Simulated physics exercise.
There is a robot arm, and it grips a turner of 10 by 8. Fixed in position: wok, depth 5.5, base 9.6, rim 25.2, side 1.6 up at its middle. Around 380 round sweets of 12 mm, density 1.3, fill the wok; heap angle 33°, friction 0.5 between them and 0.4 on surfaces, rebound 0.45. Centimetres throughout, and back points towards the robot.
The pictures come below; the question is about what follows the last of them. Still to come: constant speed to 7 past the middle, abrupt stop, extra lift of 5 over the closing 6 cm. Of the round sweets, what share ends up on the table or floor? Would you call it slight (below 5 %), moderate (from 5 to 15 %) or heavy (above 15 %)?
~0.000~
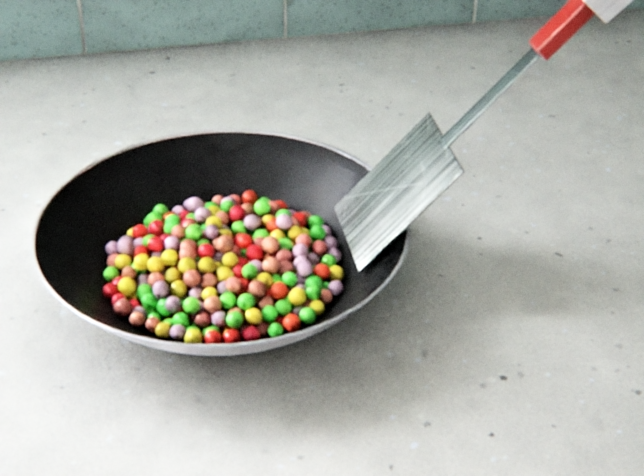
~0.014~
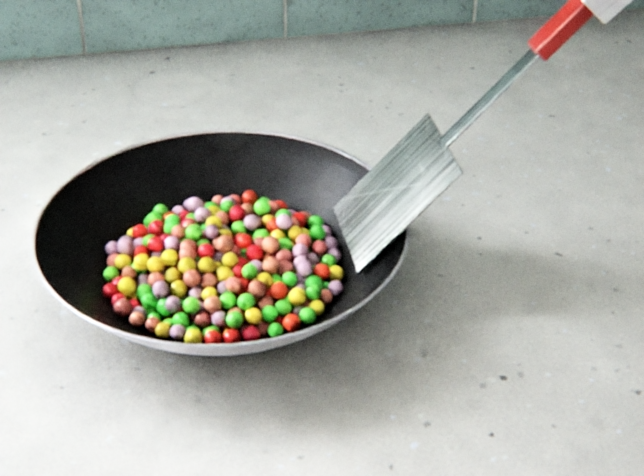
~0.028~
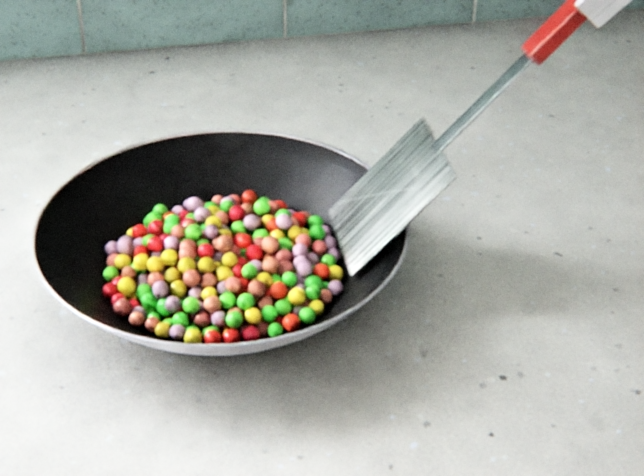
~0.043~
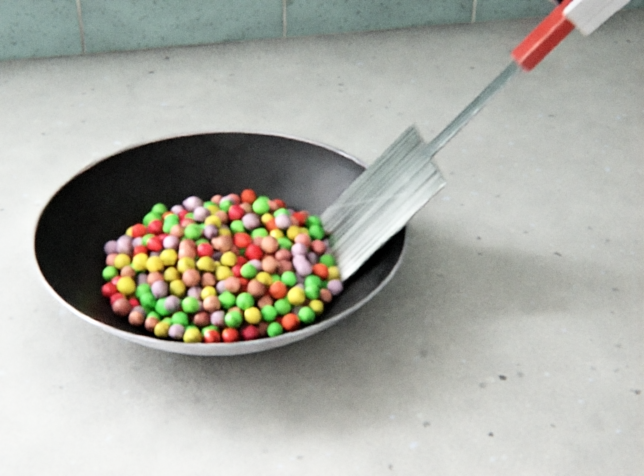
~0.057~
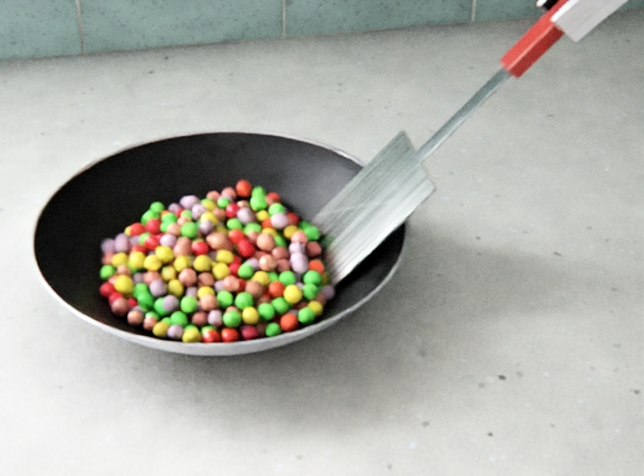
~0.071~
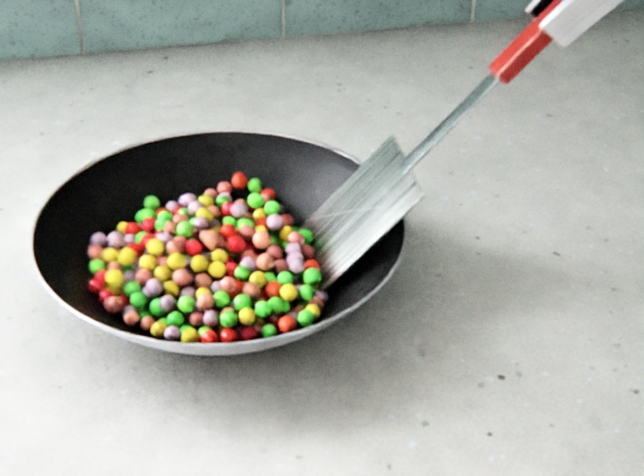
I would call it moderate.
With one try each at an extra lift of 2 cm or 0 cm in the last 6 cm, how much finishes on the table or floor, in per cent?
You'd get some 15 per cent with the first setting and some 10 per cent with the second.
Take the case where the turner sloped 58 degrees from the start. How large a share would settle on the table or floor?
Then roughly 10 percent.
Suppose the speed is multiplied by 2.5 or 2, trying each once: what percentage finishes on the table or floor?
First try around 30 %, second try around 30 %.
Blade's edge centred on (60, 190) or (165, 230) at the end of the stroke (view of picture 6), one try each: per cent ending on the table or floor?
35 % and 0 %.
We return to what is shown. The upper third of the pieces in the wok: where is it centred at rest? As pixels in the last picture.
About (106, 262).
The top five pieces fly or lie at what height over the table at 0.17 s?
Somewhere near 5 cm, I'd say.
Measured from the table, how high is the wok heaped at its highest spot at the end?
Height at rest: Roughly 6.5 cm.
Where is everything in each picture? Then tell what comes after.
The first frame shows the turner top edge at (446, 141), sloping 47°; upper third of the load around (224, 252), from x 110 to 335, top at y 200; 380 in the wok.
The second frame shows the turner top edge at (445, 142), sloping 47°; upper third of the load around (224, 252), from x 110 to 335, top at y 200.
The third frame shows the turner top edge at (439, 146), sloping 47°; upper third of the load around (223, 252), from x 110 to 335, top at y 200.
The fourth frame shows the turner top edge at (429, 152), sloping 47°; upper third of the load around (223, 252), from x 110 to 335, top at y 200.
The fifth frame shows the turner top edge at (419, 159), sloping 47°; upper third of the load around (221, 250), from x 110 to 325, top at y 190.
The sixth frame shows the turner top edge at (408, 164), sloping 47°; upper third of the load around (213, 250), from x 95 to 320, top at y 180; 380 in the wok.
After 0.17 s, sloping 47°, highest piece 5 above the table; 380 in the wok.
After 0.27 s, sloping 47°, highest piece 7 above the table; 378 in the wok, 2 on the blade or in flight.
After 0.52 s, sloping 47°, highest piece 7 above the table; 341 in the wok, 30 on the table or floor, 9 on the blade or in flight.
After 1.57 s, sloping 47°, highest piece 6 above the table; 341 in the wok, 39 on the table or floor.
In the end, 341 in the wok, 39 on the table or floor. That is 10 % on the table or floor.
